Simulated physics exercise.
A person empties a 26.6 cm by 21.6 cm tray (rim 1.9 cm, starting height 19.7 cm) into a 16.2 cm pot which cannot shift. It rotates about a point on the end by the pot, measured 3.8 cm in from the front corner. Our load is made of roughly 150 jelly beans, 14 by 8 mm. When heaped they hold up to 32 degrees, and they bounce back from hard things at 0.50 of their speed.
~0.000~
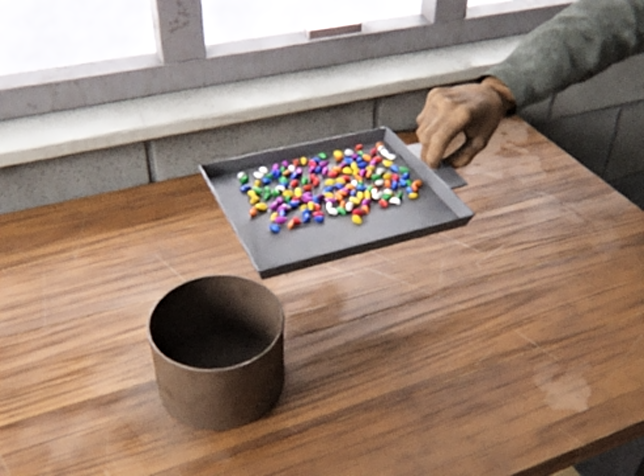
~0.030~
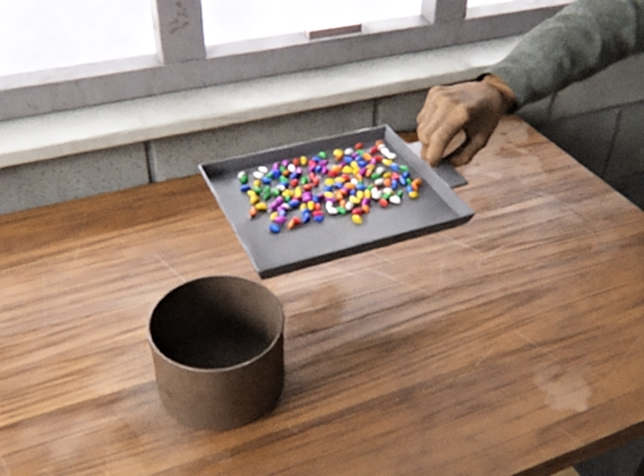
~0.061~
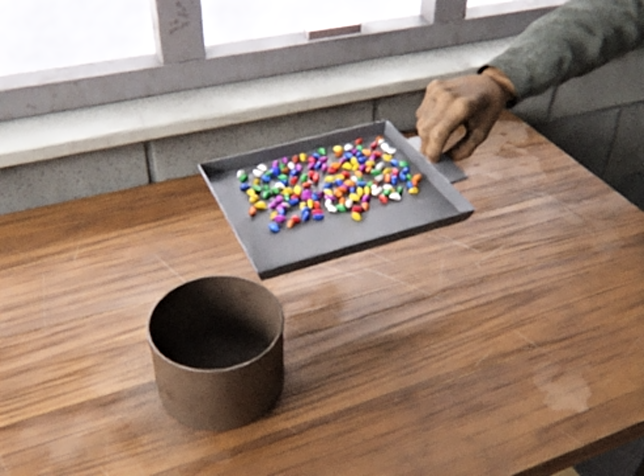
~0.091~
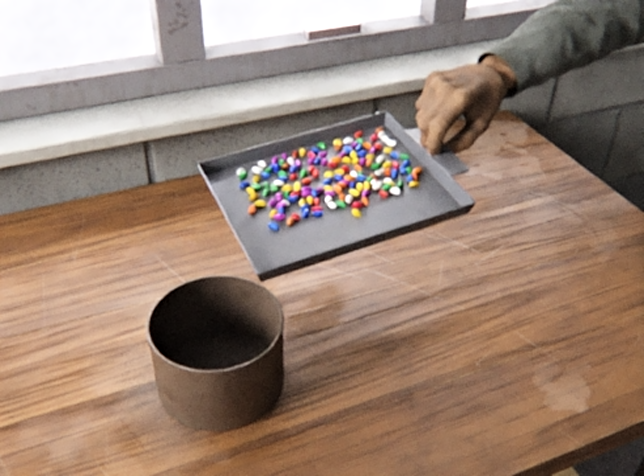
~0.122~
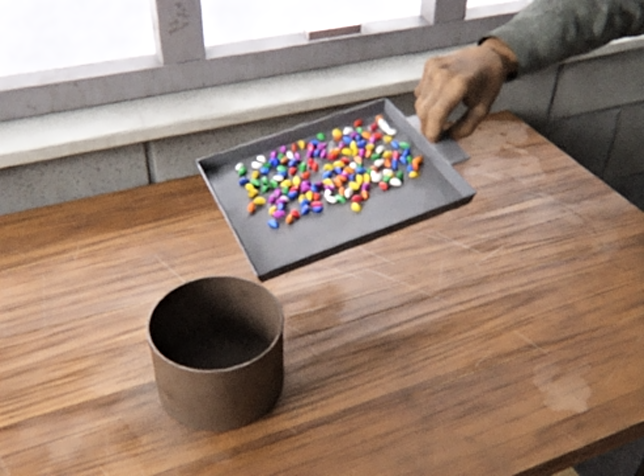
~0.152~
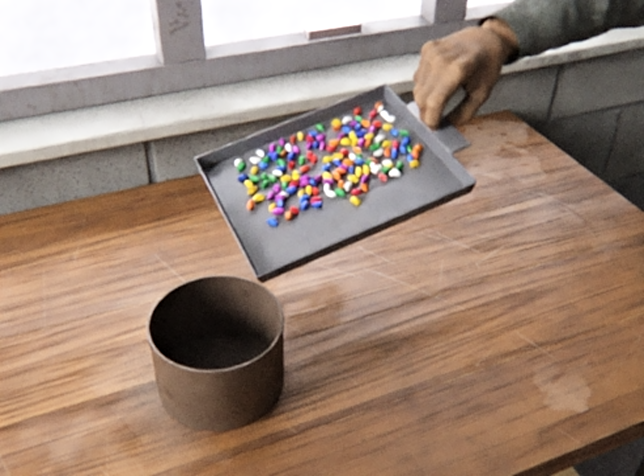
On a wooden table beside a window, a hand at the right holds a gray tray of colorful jelly beans near an empty brown pot, gradually raising the handle end so the tray slants slightly toward the left front corner.
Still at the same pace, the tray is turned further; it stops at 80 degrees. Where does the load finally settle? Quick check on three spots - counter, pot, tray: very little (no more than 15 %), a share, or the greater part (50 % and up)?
Counter - a share; pot - the greater part; tray - very little.
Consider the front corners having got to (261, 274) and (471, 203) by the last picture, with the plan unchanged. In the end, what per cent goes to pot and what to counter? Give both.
That works out as pot 25 and counter 70.
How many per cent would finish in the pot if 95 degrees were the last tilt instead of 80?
In that case some 70 per cent.
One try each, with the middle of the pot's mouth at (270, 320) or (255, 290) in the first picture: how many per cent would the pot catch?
First try about 30 per cent, second try about 5 per cent.
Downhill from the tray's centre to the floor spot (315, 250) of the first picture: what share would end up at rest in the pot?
Something like 25 per cent of the pieces.
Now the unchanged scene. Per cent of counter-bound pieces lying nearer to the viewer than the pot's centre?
Estimate: Close to 90 per cent of the pieces.
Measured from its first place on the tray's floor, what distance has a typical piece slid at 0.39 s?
I'd say close to 3 centimetres.
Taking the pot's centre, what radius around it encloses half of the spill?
That comes to near 26 cm.
Then, at 0.39 s, tilt 47 degrees; the tray holds 100 %, the pot 0 %.
After 0.55 s, tilt 70 degrees; the tray holds 100 %, the pot 0 %.
After 0.83 s, tilt 80 degrees; the tray holds 10 %, the pot 55 %.
By 2.0 s all is still; counter 30 %, pot 70 %, tray 5 %.
